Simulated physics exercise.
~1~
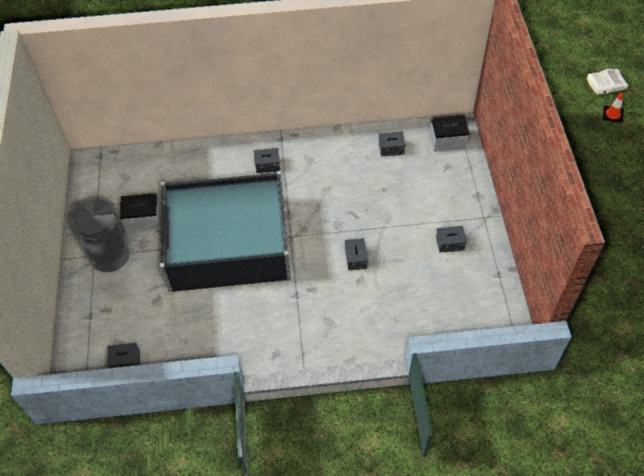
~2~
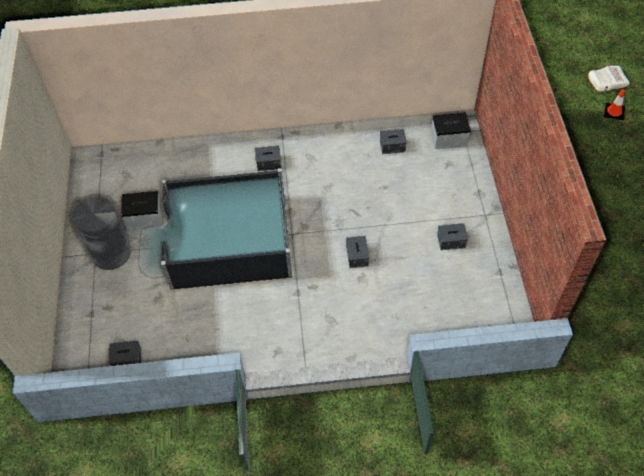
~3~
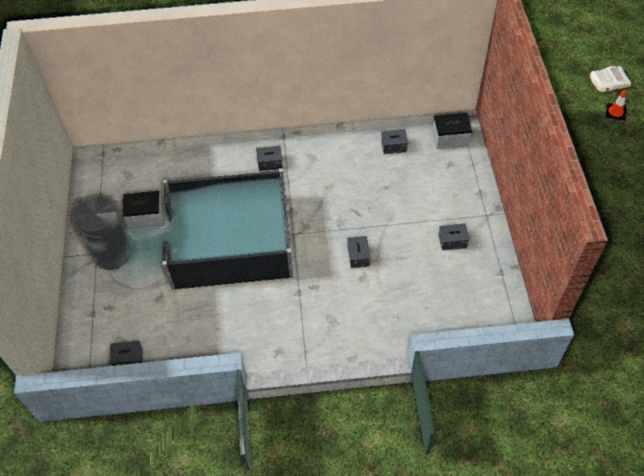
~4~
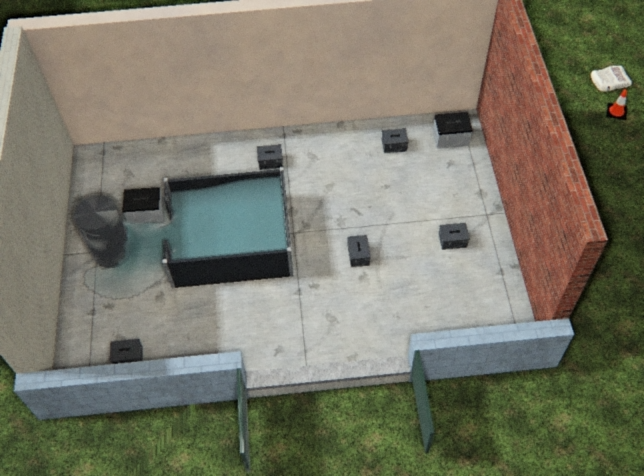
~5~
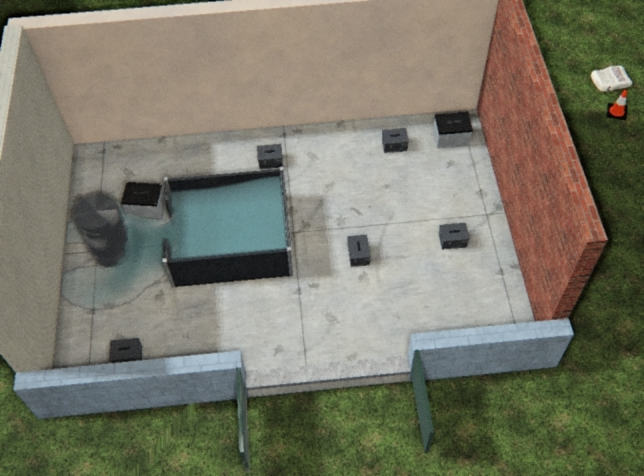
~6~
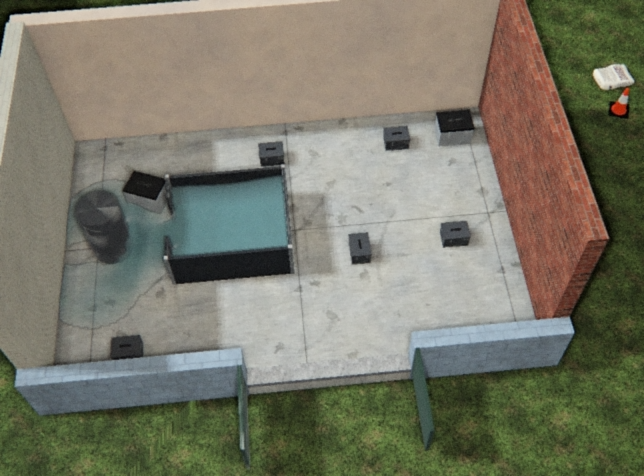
Water bursts from the left side of a dark-walled tank in a walled yard, slipping between a dark-topped box and a blurry dark column. It spreads across the pale floor toward the left wall and the front, while the nearby box shifts slightly and turns; the other boxes stay put.
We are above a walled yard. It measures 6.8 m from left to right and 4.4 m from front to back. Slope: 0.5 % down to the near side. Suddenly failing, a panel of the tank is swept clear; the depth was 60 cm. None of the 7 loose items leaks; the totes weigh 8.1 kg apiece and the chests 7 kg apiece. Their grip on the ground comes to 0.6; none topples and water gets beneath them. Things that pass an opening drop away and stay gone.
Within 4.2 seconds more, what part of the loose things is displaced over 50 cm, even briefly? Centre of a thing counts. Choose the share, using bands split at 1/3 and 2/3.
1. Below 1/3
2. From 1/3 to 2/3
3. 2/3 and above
1, below 1/3.
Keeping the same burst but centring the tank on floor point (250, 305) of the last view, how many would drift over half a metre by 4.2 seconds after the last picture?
Result: 1 of them.
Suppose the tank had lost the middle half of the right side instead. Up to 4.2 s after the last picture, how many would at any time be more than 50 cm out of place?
So the tally would be 4.
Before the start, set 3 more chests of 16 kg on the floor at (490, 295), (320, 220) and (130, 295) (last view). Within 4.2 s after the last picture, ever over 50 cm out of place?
In the order asked: Below the mark; below the mark; above the mark.
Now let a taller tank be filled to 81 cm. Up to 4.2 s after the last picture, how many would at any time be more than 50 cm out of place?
I count 3 of them in that case.
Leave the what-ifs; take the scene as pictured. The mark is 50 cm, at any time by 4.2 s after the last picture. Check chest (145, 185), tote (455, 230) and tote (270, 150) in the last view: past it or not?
The first is beyond the limit, the second inside the limit, and the third inside the limit.
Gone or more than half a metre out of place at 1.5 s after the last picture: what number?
The number comes to 1.
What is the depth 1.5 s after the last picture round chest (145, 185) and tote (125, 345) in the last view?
I'd estimate 2 cm for the first and 12 cm for the second.
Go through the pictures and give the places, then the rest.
The first frame shows a chest at (138, 205), on the bottom; a tote at (452, 235) rests on the ground; water covers 2.3 m2; 0 of 7 have shifted.
The second frame shows a chest at (139, 203) rests on the ground; a tote at (453, 232), on the bottom; 2.7 m2 under water; 0 of 7 have shifted.
The third frame shows a chest at (141, 203), on the bottom; a tote at (454, 233), on the bottom; 3.1 m2 under water; 0 of 7 have shifted.
The fourth frame shows a chest at (141, 199) rests on the ground, 4 cm from its start; a tote at (455, 232) rests on the ground; water covers 3.5 m2; 0 of 7 have shifted.
The fifth frame shows a chest at (141, 193), on the bottom, 12 cm from its start; a tote at (455, 232) rests on the ground; water covers 4.3 m2; 1 of 7 have shifted.
The sixth frame shows a chest at (144, 184) rests on the ground, 23 cm from its start; a tote at (456, 230) rests on the ground; 5.2 m2 under water; 1 of 7 have shifted.
Then, 0.4 s after the last picture 1 of 7 are over 50 cm from their spots; 0 afloat.
Then, 1.5 s after the last picture 1 of 7 are over 50 cm from their spots; 1 afloat.
Then, 2.8 s after the last picture 2 of 7 are over 50 cm from their spots; 0 afloat.
Then, 4.2 s after the last picture 2 of 7 are over 50 cm from their spots, and 2 have been at some point; 1 afloat.
